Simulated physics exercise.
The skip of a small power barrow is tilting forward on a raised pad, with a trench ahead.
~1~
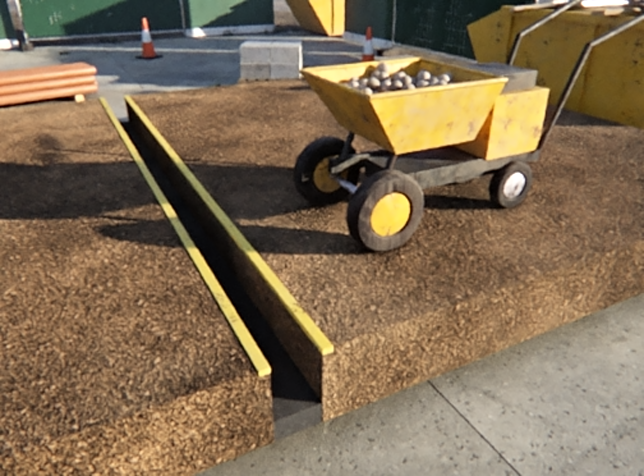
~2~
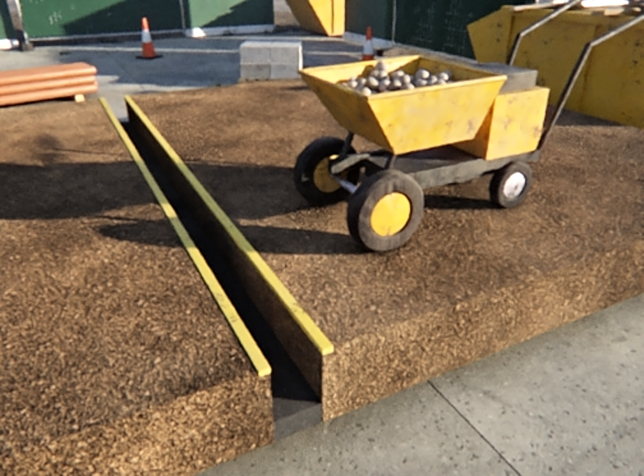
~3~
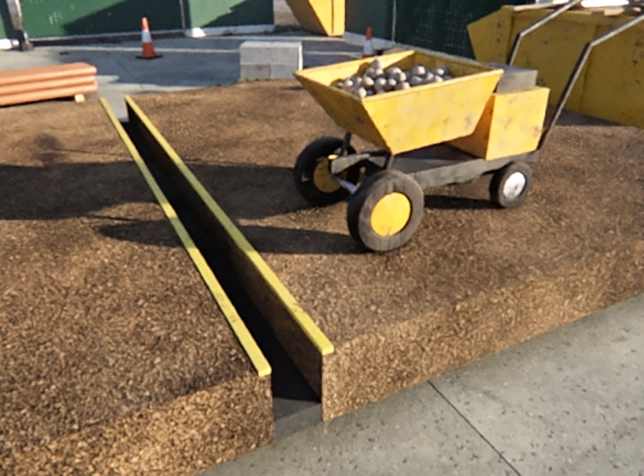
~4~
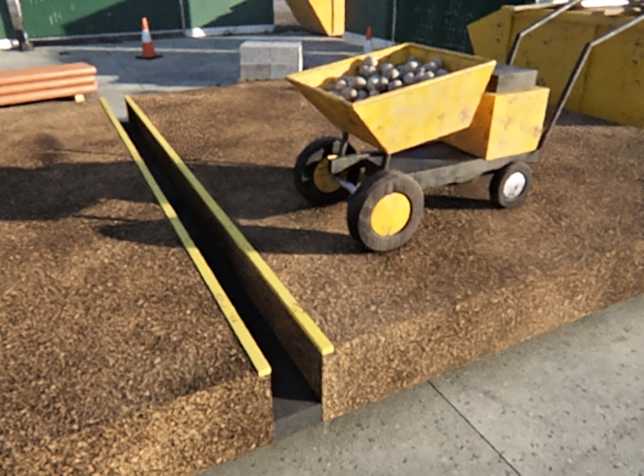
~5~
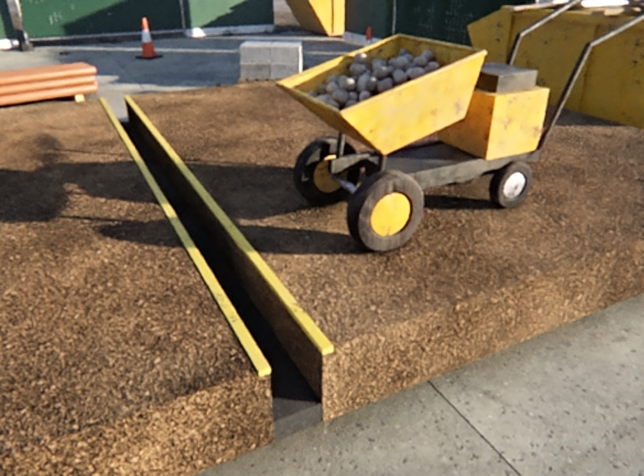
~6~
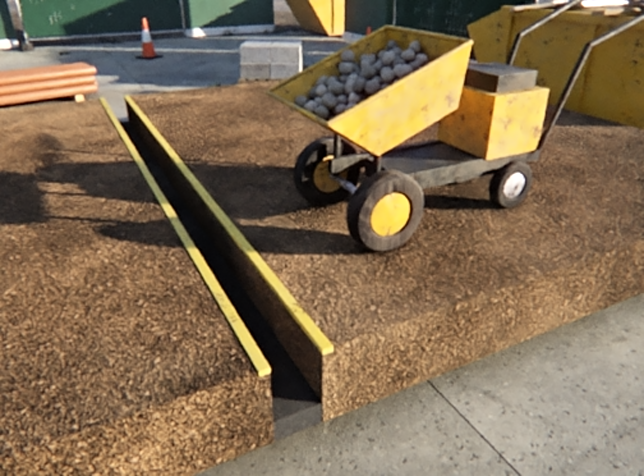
The footage shows a small yellow power barrow loaded with rounded stones, standing on a raised brown pad beside a narrow trench with yellow edges. Its skip gradually tilts forward to the left while the wheels stay still.
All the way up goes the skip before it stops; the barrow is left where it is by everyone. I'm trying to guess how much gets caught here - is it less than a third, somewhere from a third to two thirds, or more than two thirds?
I predict the trench will see above two thirds of the load.
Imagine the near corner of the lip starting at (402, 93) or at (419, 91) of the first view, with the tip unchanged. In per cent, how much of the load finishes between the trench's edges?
Estimates, in order: 60 % then 50 %.
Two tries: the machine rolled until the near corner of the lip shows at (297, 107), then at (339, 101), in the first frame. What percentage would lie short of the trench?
I'd expect close to 0 per cent and then close to 0 per cent.
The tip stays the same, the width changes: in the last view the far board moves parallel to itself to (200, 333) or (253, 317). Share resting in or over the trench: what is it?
I'd put it near 100 in a hundred, then near 50 in a hundred.
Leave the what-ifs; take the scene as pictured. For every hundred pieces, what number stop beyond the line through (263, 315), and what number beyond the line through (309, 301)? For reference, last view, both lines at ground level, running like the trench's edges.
In turn 50 and 100 in a hundred.
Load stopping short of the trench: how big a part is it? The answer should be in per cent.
It works out to close to 0 per cent.
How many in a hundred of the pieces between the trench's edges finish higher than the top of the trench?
Estimate: Close to 5 in a hundred.
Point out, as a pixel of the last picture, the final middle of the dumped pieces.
About (225, 279).
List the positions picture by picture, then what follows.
In the first picture, lip of the skip near (369, 98), level; top of the load near (405, 82), river pebbles; first edge of the trench near (294, 305); far edge near (236, 322), the trench under half as wide as the skip, and about as deep as wide.
In the second picture, lip of the skip near (367, 98), tipped barely; top of the load near (404, 81).
In the third picture, lip of the skip near (361, 101), tipped barely; top of the load near (416, 83).
In the fourth picture, lip of the skip near (352, 106), tipped a little; top of the load near (409, 79).
In the fifth picture, lip of the skip near (340, 114), tipped a little; top of the load near (413, 73).
In the sixth picture, lip of the skip near (328, 125), tipped clearly; top of the load near (401, 68); first edge of the trench near (294, 305); far edge near (236, 322).
Shortly afterwards, skip tipped steeply; the whole lot in the skip.
Next, skip tipped right over; near two thirds in the skip; only a few short of the trench; near a quarter in or heaped over the trench; a little beyond it; only a few falling.
Some moments later, skip tipped right over; a little in the skip; only a few short of the trench; the bulk in or heaped over the trench; near a quarter beyond it.
In the end, skip tipped right over; only a few short of the trench; the bulk in or heaped over the trench; near a quarter beyond it.
